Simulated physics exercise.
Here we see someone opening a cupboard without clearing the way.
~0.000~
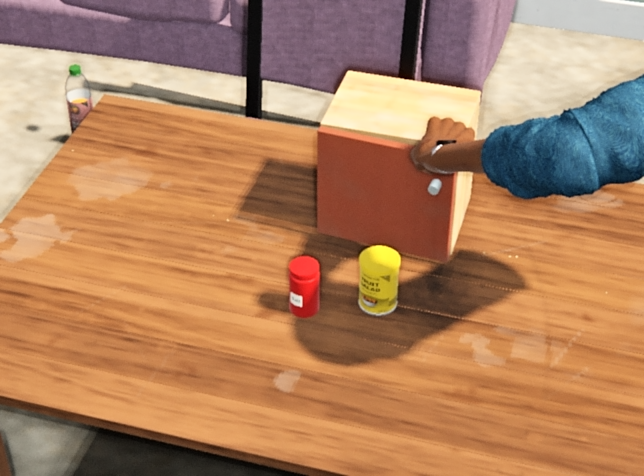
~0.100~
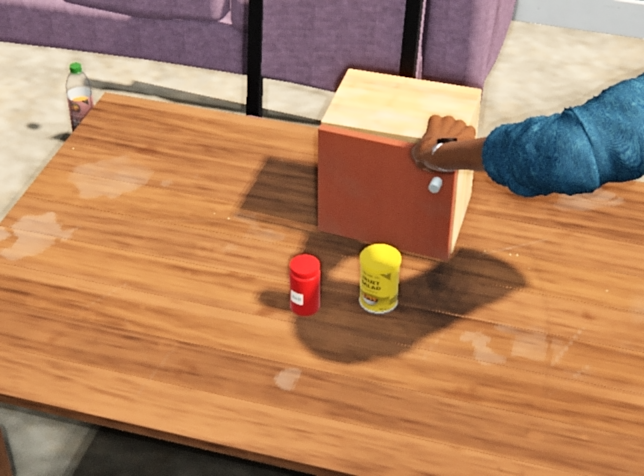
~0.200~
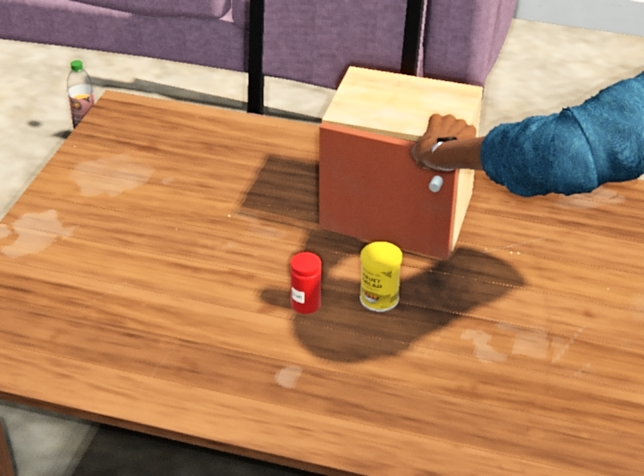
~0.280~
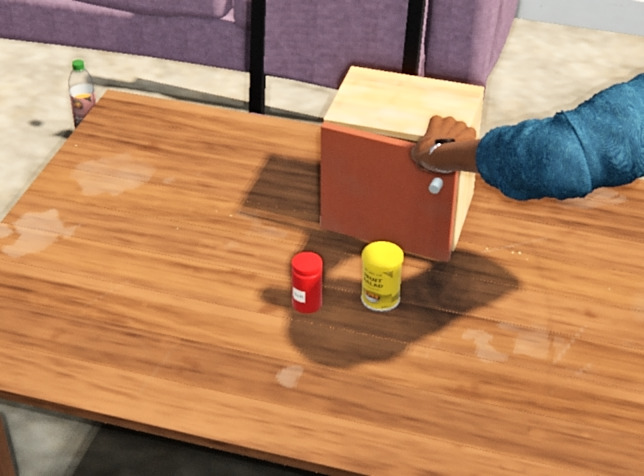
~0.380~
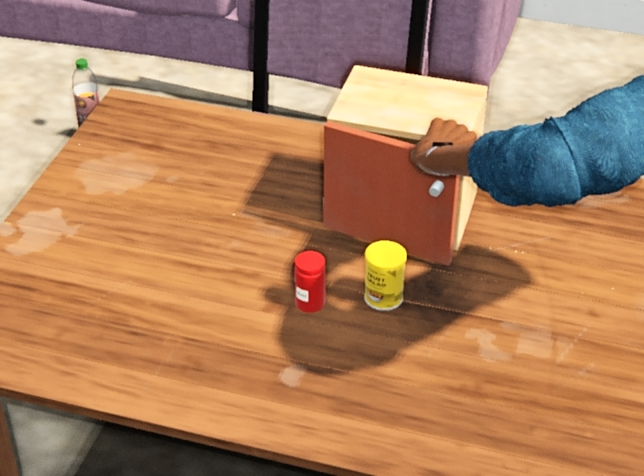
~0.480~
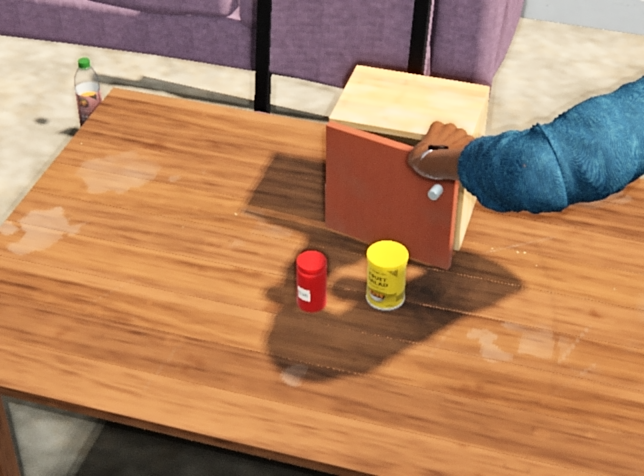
The footage shows a hand in a blue sleeve gripping the reddish door of a small wooden cupboard on a table, with a red shaker and a yellow tin standing in front, then pulling the door slightly open.
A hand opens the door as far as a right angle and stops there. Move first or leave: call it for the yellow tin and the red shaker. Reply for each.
Call: Yellow tin - move first; red shaker - move first.
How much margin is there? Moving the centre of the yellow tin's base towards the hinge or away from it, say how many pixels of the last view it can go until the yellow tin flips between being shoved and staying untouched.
That's a shift of close to 32 pixels downward.
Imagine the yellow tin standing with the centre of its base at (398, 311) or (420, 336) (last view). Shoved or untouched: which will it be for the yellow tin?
Taking the two spots in the order given, the yellow tin takes a hit and then goes unhit.
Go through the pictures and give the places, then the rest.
Door 4° open; yellow tin (379, 281); red shaker (304, 287); door (382, 199), in the first frame.
Door 4° open; red shaker (305, 286); door (383, 197), in the second frame.
Door 5° open; yellow tin (381, 277); door (384, 195), in the third frame.
Door 6° open; red shaker (307, 283); door (385, 196), in the fourth frame.
Door 9° open; yellow tin (385, 276); door (387, 197), in the fifth frame.
Door 13° open; yellow tin (387, 276); red shaker (312, 282); door (386, 199), in the sixth frame.
By 2.00 s, door 59° open; yellow tin shifted about its own width near (338, 293); red shaker moving near (309, 281).
By 2.42 s, door 71° open; yellow tin shifted well along near (309, 299); red shaker shifted a little near (295, 278).
When it is over (3.9 s), the yellow tin gets shoved, near (262, 297); the red shaker gets shoved, near (278, 276).
